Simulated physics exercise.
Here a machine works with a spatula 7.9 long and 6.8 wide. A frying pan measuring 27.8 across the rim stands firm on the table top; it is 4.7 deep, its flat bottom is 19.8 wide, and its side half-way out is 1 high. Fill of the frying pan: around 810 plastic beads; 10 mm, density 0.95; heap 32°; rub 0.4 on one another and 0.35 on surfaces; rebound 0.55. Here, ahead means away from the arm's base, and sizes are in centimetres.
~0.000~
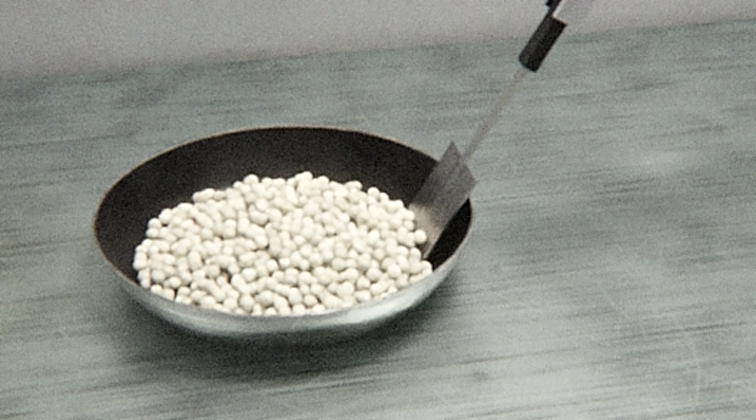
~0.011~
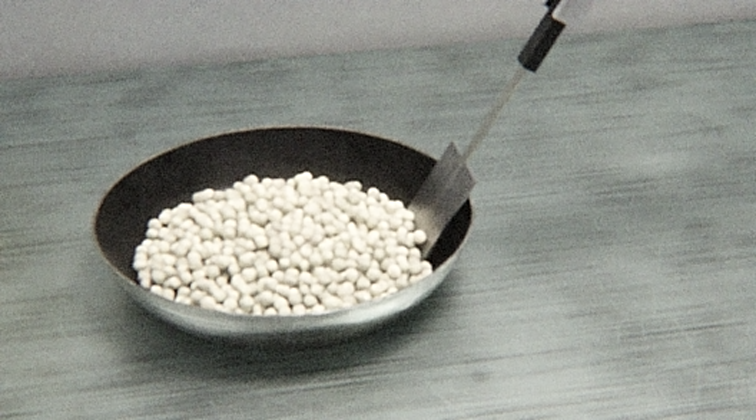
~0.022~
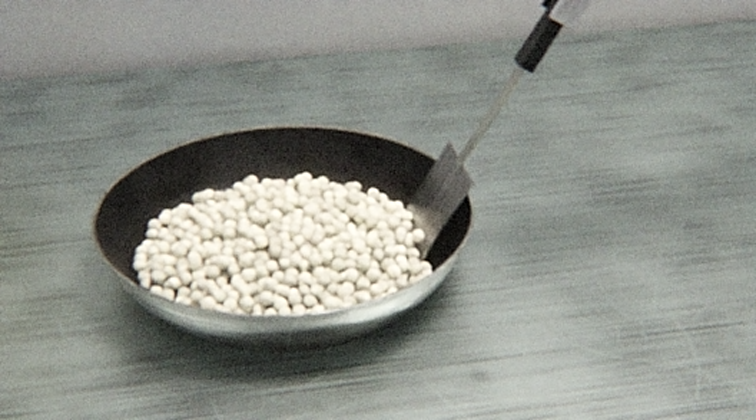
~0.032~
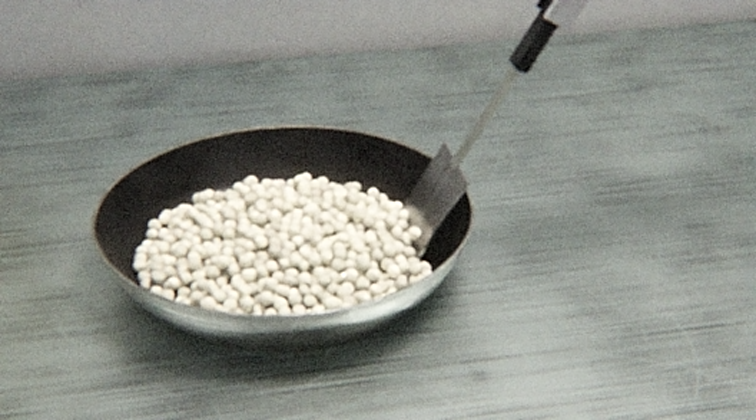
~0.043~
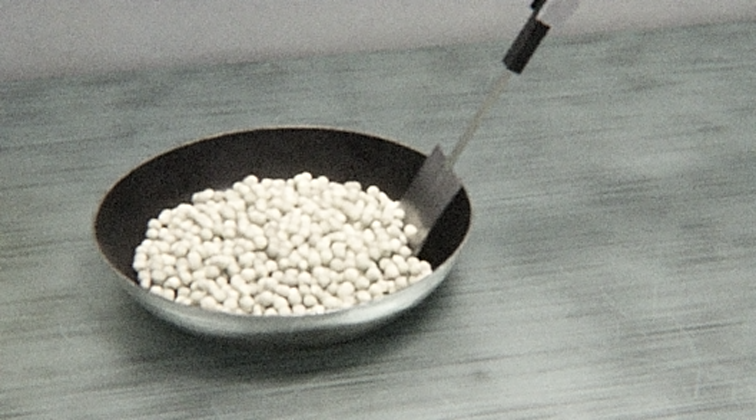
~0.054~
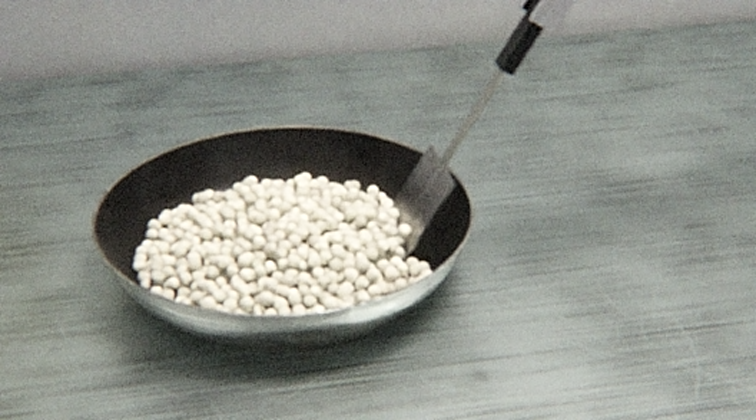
On a grey, streaked table top, a dark-lined frying pan holds a heap of small white beads, with a spatula's blade resting inside its right edge. The spatula stays still at first, then shifts slightly to the left against the beads, while the pan stays put and the heap barely changes.
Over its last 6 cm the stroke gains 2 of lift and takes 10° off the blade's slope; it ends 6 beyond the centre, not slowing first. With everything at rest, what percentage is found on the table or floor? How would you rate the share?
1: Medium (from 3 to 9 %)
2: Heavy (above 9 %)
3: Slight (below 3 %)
(3) Slight (below 3 %).
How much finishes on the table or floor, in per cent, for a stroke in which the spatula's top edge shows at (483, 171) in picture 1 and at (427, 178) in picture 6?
Some 5 per cent.
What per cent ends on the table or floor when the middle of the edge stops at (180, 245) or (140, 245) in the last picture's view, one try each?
Estimates, in order: 0 % and 5 %.
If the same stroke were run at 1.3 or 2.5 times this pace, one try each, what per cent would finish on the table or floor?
Roughly 0 per cent on the first try and 5 per cent on the second.
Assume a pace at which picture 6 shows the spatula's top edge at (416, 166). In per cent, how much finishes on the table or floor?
5 %.
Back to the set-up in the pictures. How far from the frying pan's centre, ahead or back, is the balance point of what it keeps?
What stays is shifted forward by around 3.5 cm.
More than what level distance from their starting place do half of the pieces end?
3 cm.
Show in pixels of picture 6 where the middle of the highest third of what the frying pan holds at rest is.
The centre sits close to (177, 242).
After 0.16 s, sloping 59°, highest piece 4 above the table; 807 in the frying pan.
After 0.27 s, sloping 55°, highest piece 5 above the table; 807 in the frying pan.
After 0.52 s, sloping 49°, highest piece 5 above the table; 807 in the frying pan.
After 1.57 s, sloping 49°, highest piece 5 above the table; 807 in the frying pan.
In the end, 807 in the frying pan. That is 0 % on the table or floor.
